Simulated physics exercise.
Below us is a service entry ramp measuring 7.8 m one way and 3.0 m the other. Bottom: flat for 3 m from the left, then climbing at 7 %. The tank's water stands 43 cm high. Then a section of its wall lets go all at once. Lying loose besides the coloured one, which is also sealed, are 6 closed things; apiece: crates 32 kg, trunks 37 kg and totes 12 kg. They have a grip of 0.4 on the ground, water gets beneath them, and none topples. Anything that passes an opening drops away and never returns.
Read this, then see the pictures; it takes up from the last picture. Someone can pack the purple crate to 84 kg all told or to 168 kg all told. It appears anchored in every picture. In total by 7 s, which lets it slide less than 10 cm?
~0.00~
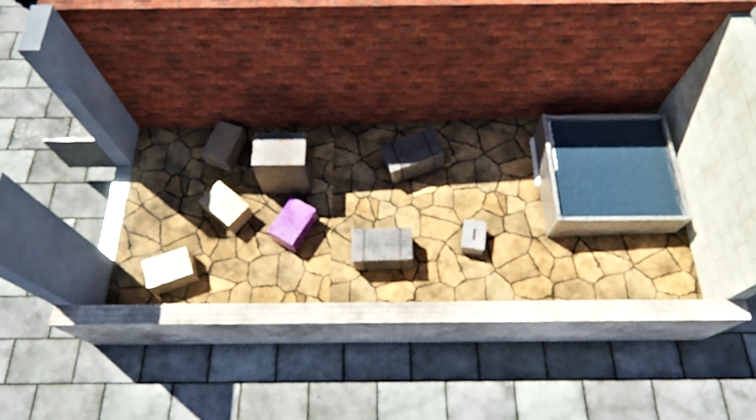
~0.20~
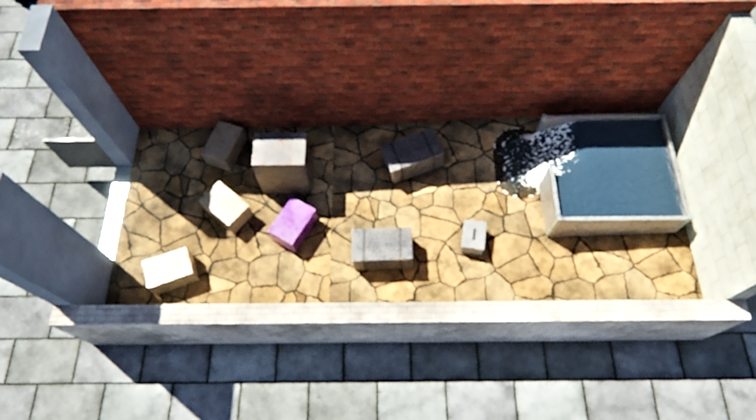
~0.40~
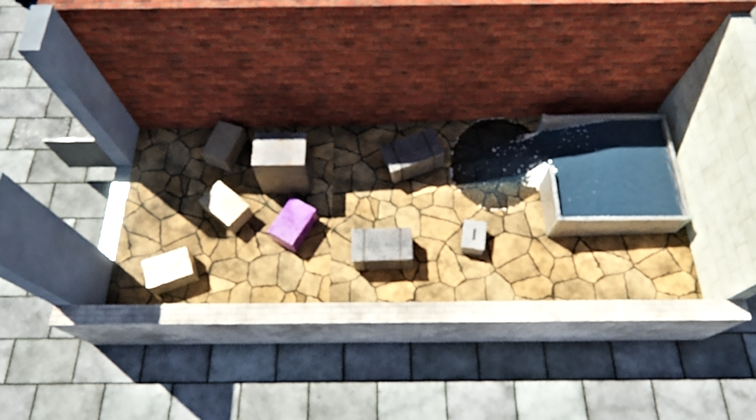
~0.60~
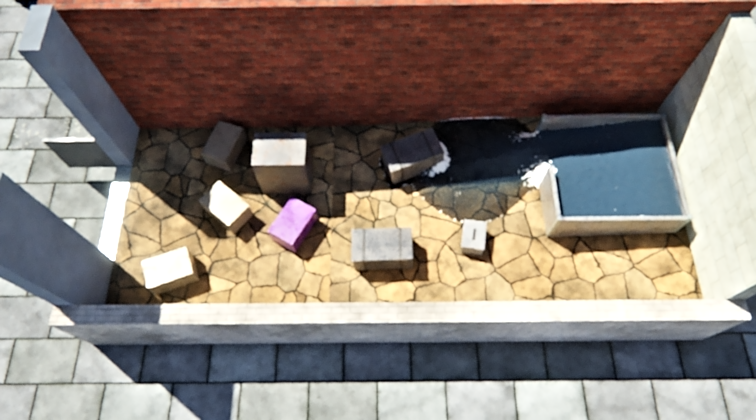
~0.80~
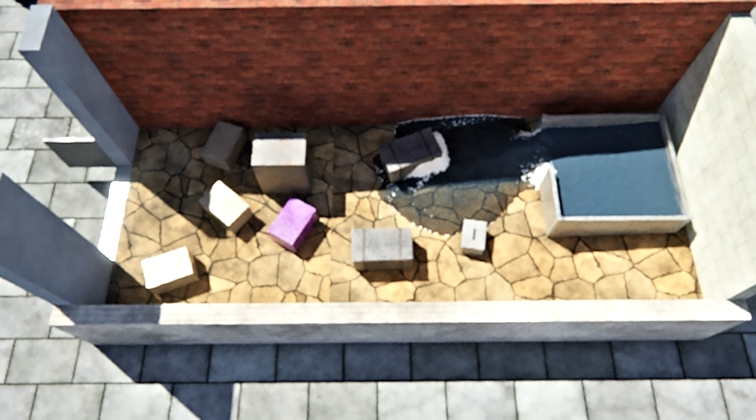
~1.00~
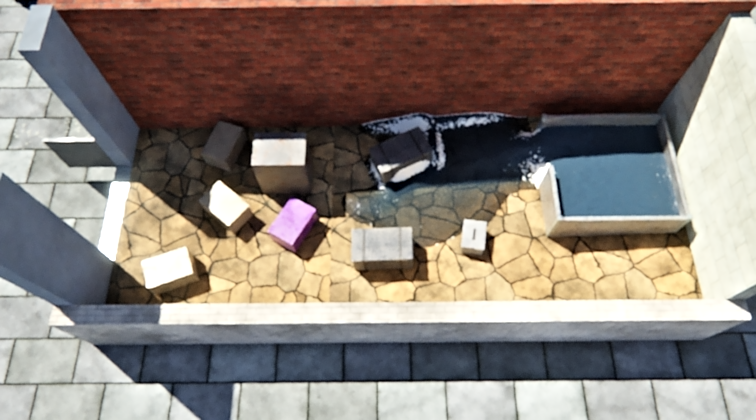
The first figure will do.
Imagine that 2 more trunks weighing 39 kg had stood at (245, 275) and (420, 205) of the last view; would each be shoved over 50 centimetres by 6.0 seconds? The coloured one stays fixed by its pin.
One by one: A smaller shift, a bigger shift.
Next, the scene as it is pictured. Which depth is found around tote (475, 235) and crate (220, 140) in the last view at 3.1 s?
Some 0 cm at the first, some 7 cm at the second.
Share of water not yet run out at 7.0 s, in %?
Around 88 per cent of the water is still in there.
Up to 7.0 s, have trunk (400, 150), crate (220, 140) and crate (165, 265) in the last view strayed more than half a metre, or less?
Beyond the mark, beyond the mark, within the mark.
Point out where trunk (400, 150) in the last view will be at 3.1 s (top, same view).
Estimated pixel: Around (324, 141).
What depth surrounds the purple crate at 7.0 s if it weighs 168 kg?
Close to 7 cm deep.
After 1.4 s the purple crate would be 0 cm from its start with 84 kg and 0 cm from its start with 168 kg; 2 cm of water round it then.
After 3.1 s the purple crate would be 0 cm from its start with 84 kg and 0 cm from its start with 168 kg; 8 cm of water round it then.
After 4.9 s the purple crate would be 0 cm from its start with 84 kg and 0 cm from its start with 168 kg; 6 cm of water round it then.
After 7.0 s the purple crate would be 0 cm from its start with 84 kg and 0 cm from its start with 168 kg; 7 cm of water round it then.
